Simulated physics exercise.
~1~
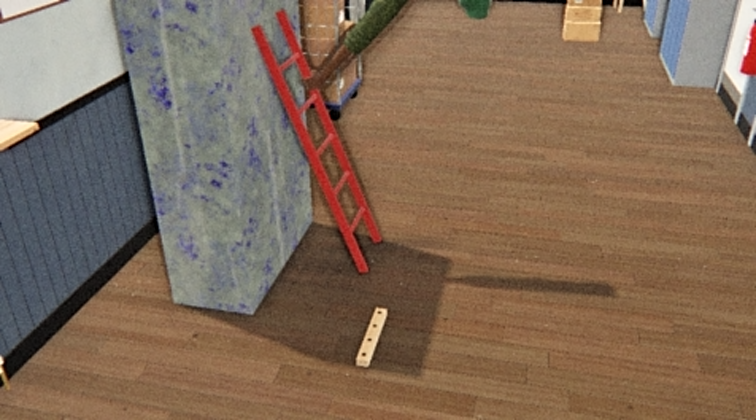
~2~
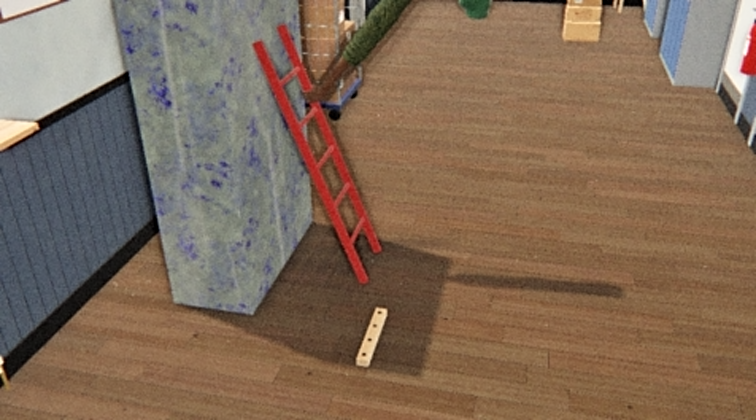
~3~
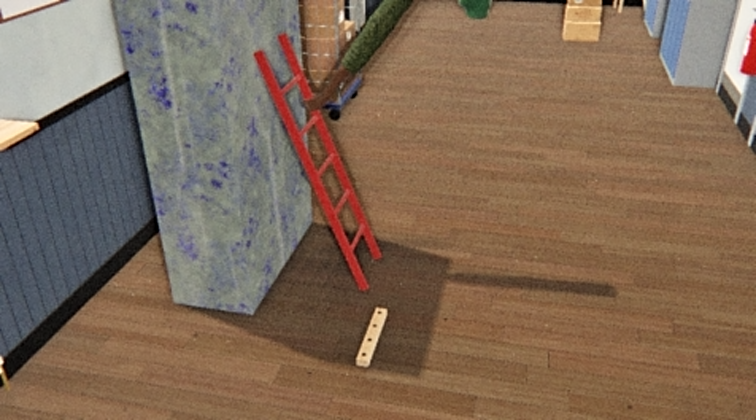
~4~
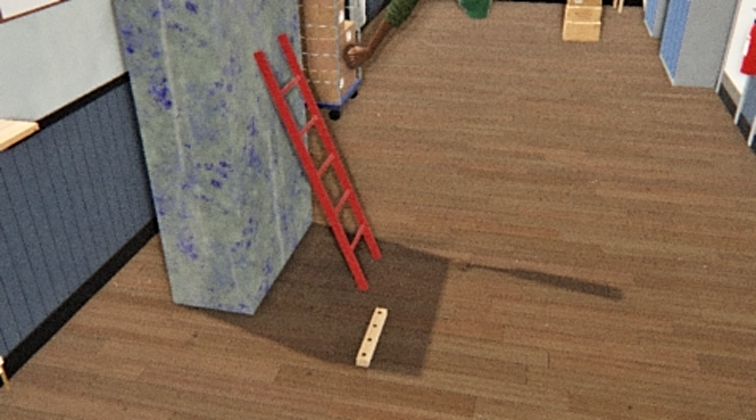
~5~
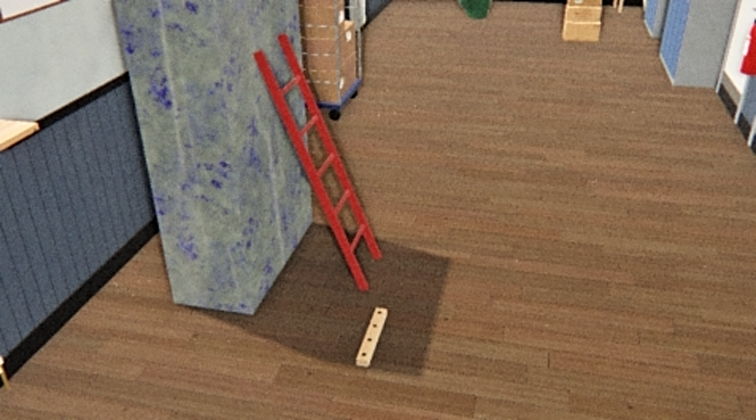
A hand lowers a red ladder against a mottled cupboard, lets go, and it stays leaning.
